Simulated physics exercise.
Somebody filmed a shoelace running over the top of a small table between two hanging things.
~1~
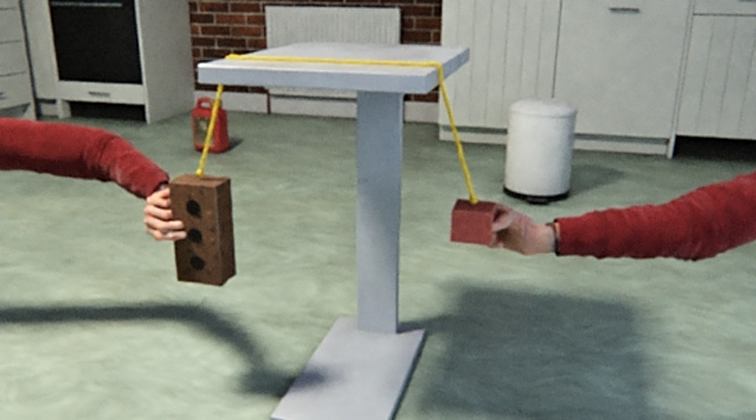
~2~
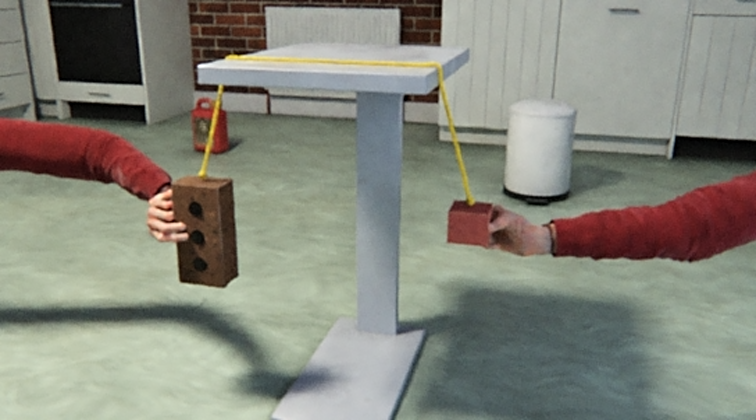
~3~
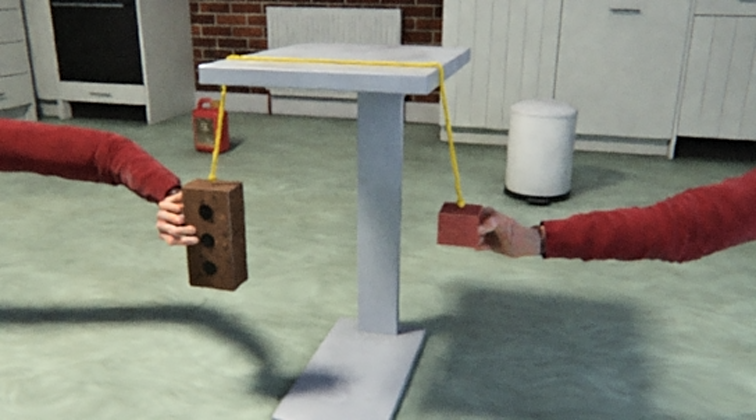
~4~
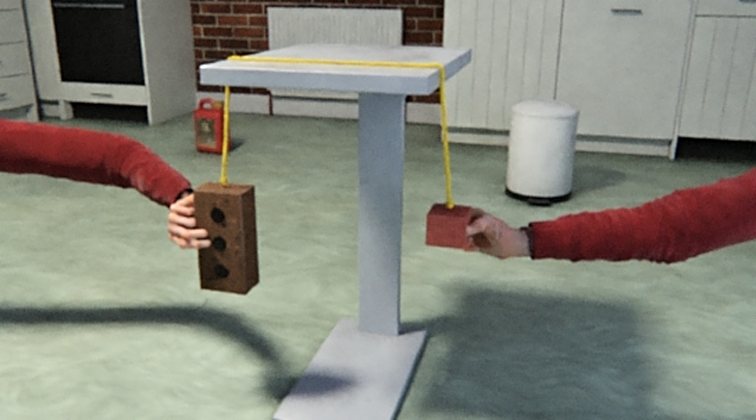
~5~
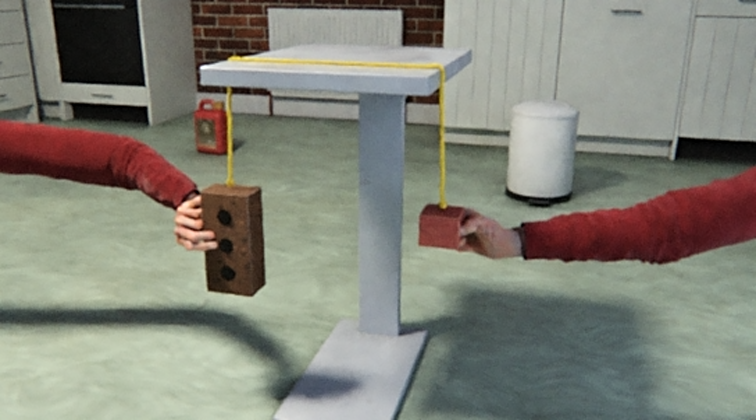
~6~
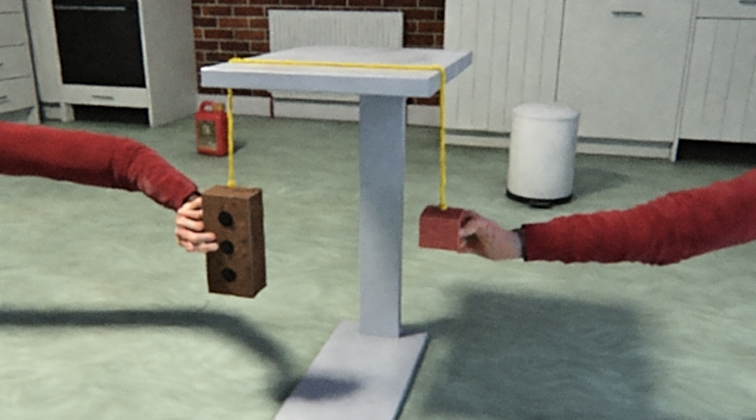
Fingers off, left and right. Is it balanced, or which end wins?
Outcome: The shoelace goes down on the left.
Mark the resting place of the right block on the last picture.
Near (298, 337).
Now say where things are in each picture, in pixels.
The first picture shows left brick (203, 230); right block (473, 221); shoelace over the top (333, 62).
The second picture shows left brick (206, 232); right block (470, 223).
The third picture shows left brick (216, 234); right block (460, 225).
The fourth picture shows left brick (227, 238); right block (449, 226).
The fifth picture shows left brick (234, 240); right block (442, 226).
The sixth picture shows left brick (235, 241); right block (442, 228); shoelace over the top (336, 65).
Then, 0.72 s past the final frame, left brick down on the floor near (245, 363); right block pulled up onto the top.
Then, 1.26 s past the final frame, left brick down on the floor near (252, 363); right block down on the floor near (205, 330).
When it is over, left brick down on the floor near (248, 364); right block down on the floor near (298, 337). The shoelace sinks on the left side.
